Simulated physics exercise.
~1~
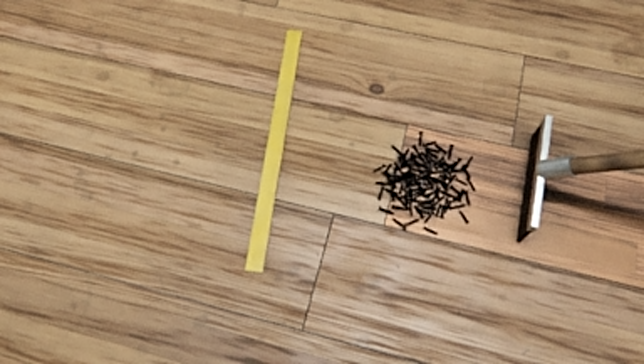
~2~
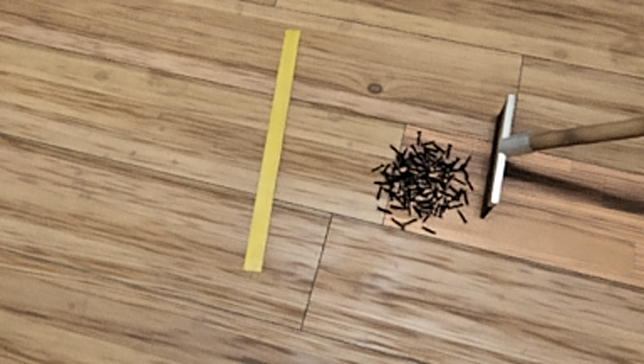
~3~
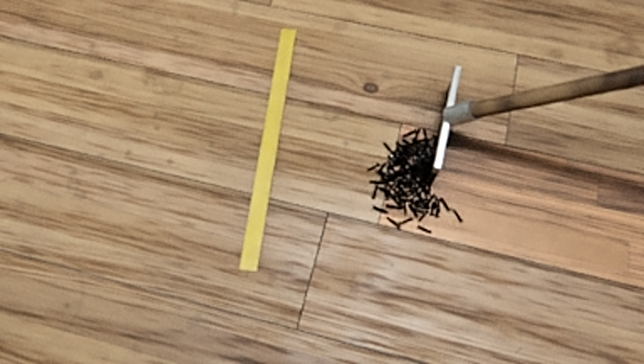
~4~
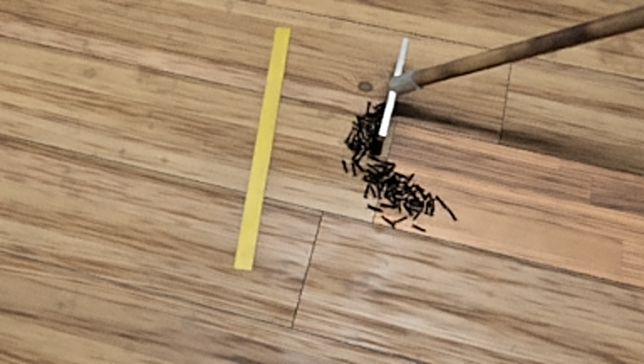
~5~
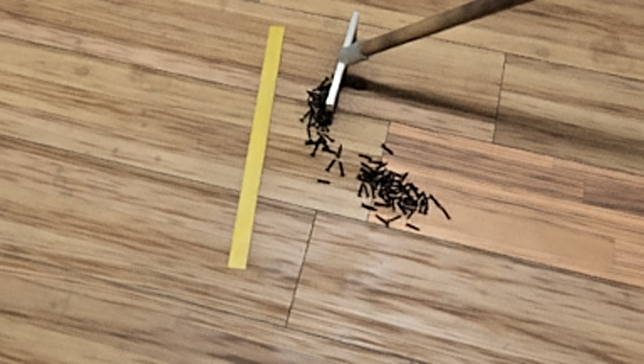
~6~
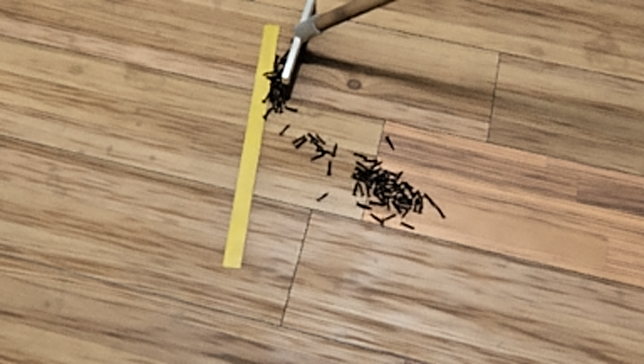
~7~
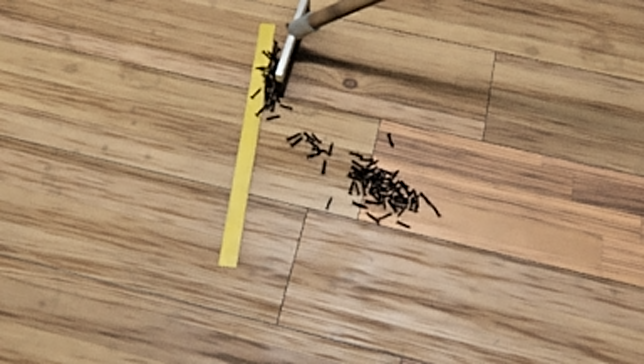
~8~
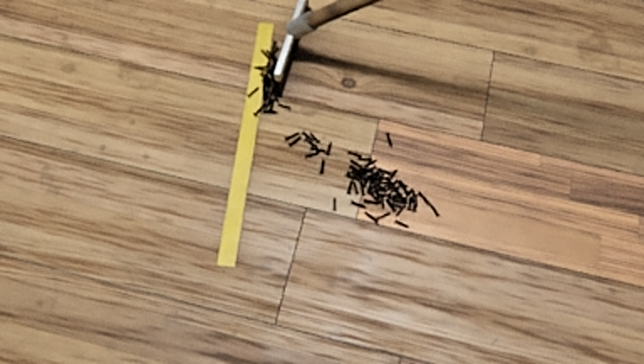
Squeegee sweeping up and left through a pile of black screws, dragging some to a yellow strip and leaving most behind.
